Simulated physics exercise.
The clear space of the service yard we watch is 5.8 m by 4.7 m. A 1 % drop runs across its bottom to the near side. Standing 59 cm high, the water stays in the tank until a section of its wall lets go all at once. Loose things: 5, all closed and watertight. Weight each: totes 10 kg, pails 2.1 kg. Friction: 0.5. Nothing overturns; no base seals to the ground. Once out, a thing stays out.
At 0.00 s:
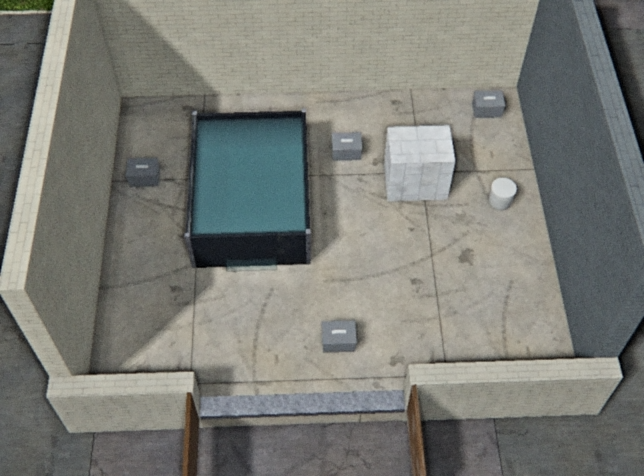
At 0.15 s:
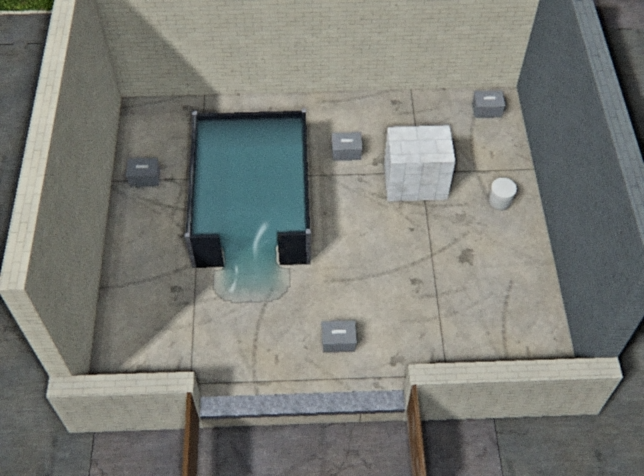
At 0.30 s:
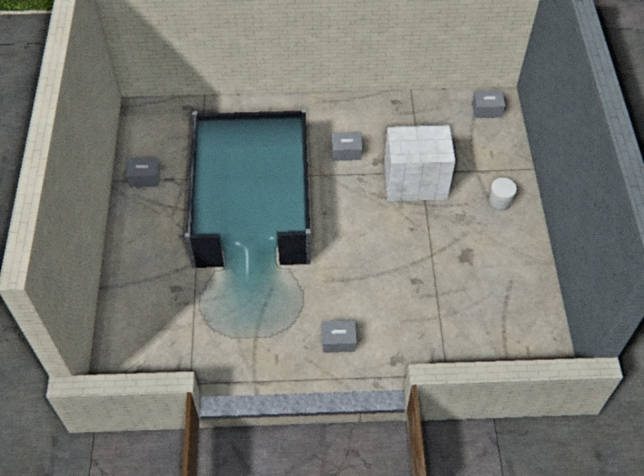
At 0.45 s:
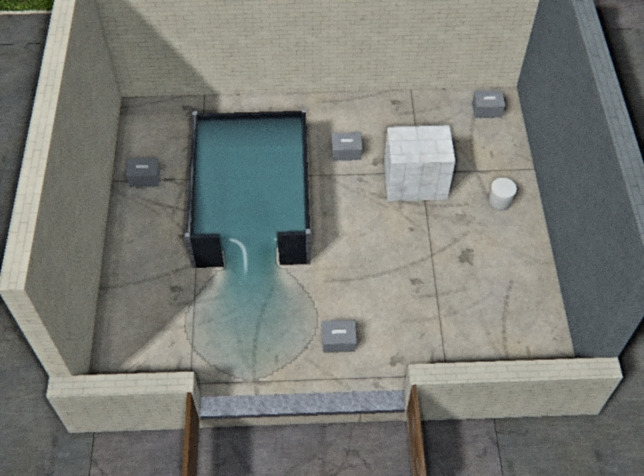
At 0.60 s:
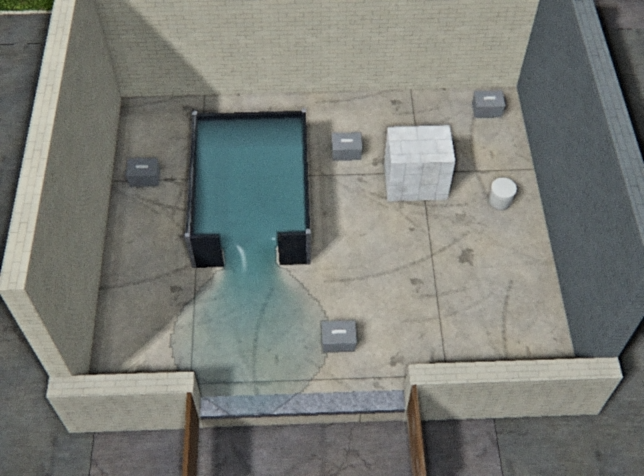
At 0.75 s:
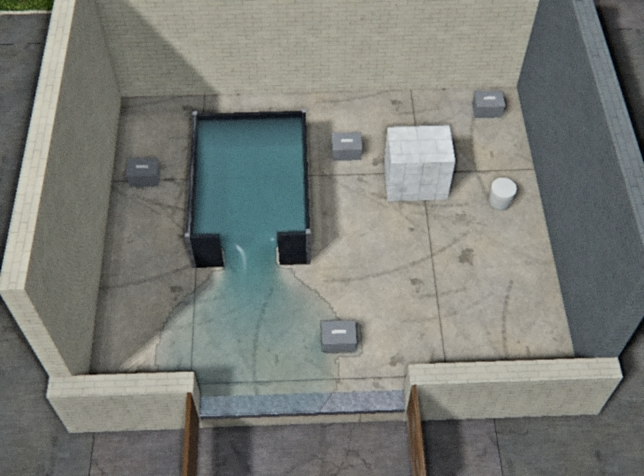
Walled concrete yard, teal water pouring from an opening in a dark tank's near side and spreading around a small grey box.
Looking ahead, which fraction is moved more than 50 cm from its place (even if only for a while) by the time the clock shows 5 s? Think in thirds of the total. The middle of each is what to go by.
My answer: Less than a third of the total.
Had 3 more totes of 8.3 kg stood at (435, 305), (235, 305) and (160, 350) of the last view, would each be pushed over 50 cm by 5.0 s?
Going through them in turn, I'd say not that far, beyond and beyond.
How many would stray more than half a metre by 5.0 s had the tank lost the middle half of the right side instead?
In that case the number is 3.
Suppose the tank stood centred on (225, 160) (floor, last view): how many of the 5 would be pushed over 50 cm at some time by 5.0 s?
In that case 1 of them.
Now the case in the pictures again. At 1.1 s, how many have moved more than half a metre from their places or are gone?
Tally: 0.
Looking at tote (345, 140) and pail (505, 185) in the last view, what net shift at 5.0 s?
Shifts in order: 0 cm; 0 cm.
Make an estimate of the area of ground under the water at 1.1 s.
The covered patch comes to about 7.0 m2.
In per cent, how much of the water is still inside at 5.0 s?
Still held: Near 58 %.
After 1.1 s 0 of 5 are over 50 cm from their spots; 0 afloat.
After 2.2 s 1 of 5 are over 50 cm from their spots; 0 afloat.
After 3.5 s 1 of 5 are over 50 cm from their spots; 0 afloat.
After 5.0 s 1 of 5 are over 50 cm from their spots, and 1 have been at some point; 0 afloat.
